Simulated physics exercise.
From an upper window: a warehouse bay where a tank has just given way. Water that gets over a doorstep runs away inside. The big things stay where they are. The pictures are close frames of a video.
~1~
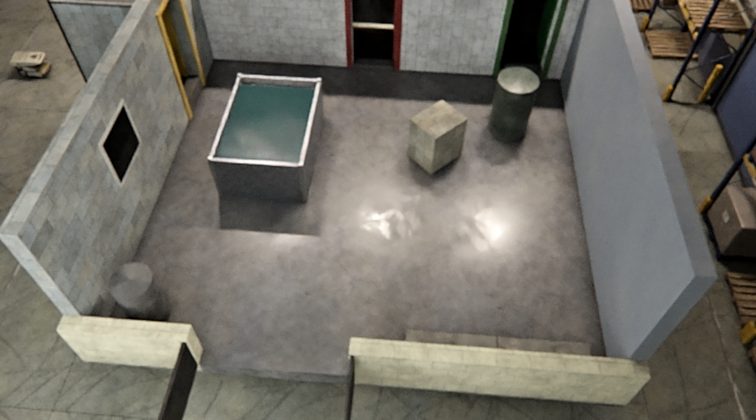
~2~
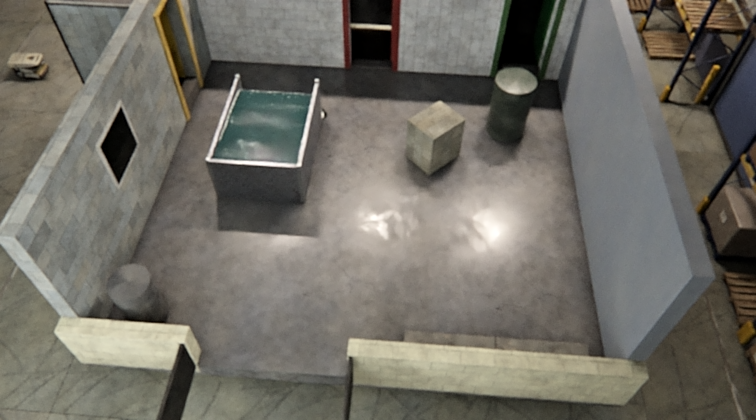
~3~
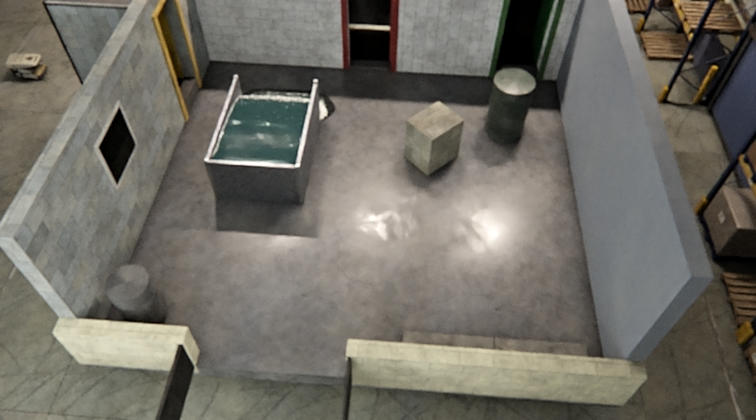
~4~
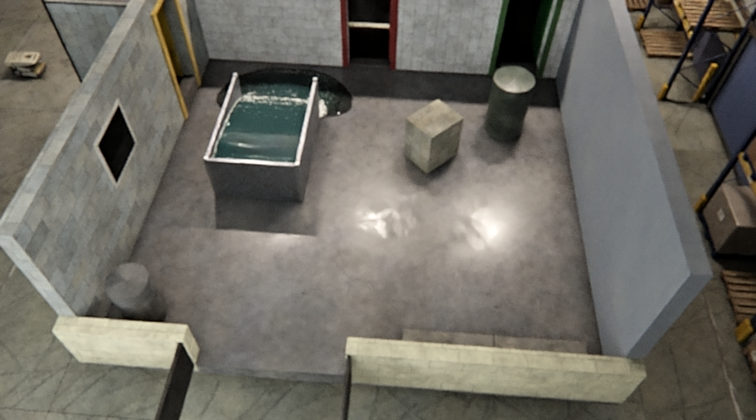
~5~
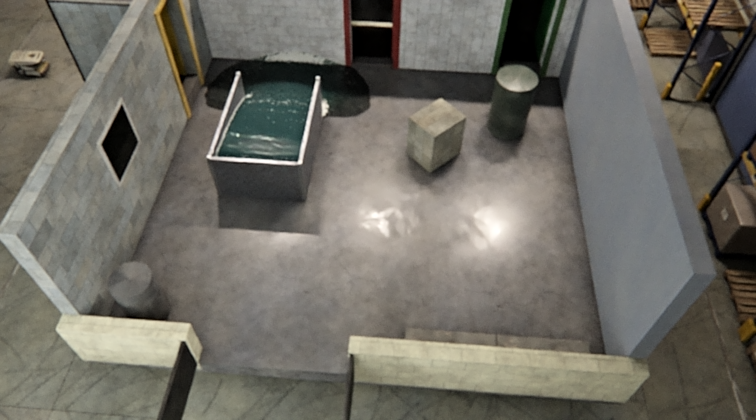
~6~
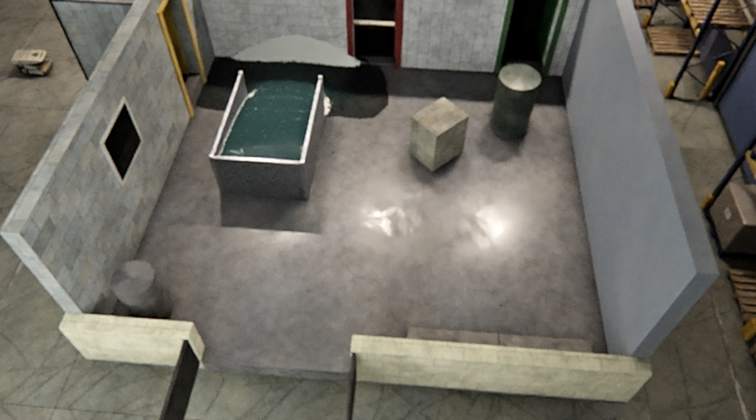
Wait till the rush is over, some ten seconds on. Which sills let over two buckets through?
In the end: The red door takes more than that; the green door stays under that; the yellow door stays under that.
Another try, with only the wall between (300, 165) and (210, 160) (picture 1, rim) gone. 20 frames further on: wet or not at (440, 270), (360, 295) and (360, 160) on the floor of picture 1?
In that order: Free of water, covered, free of water.
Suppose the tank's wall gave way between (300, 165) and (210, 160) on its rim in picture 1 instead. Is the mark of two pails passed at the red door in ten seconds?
Then: Red stays under.
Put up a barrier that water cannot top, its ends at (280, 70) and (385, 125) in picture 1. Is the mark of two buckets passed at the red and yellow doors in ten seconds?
In short: Red holds; yellow lets more in.
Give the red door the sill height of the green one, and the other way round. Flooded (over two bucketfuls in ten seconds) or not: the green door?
Then: Green floods.
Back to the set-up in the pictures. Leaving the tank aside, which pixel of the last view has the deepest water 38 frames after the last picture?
Roughly at (108, 326).
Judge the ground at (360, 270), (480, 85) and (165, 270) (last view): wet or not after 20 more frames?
One after the other: No water, flooded, under water.
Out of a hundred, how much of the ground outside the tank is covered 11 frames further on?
Near 25 in a hundred.
A moment on, water covers 15 % of the floor; the red door over two buckets in, the green door not reached, the yellow door wet at the sill, nothing in.
Next, water covers 25 % of the floor; the red door over two buckets in, the green door wet at the sill, nothing in, the yellow door wet at the sill, nothing in.
Then, water covers 50 % of the floor; the red door far over two buckets in, the green door wet at the sill, nothing in, the yellow door wet at the sill, nothing in.
Later, water covers 75 % of the floor; the red door far over two buckets in, the green door under two buckets in, the yellow door wet at the sill, nothing in.
In the end, water covers 95 % of the floor; the red door far over two buckets in, the green door under two buckets in, the yellow door wet at the sill, nothing in.
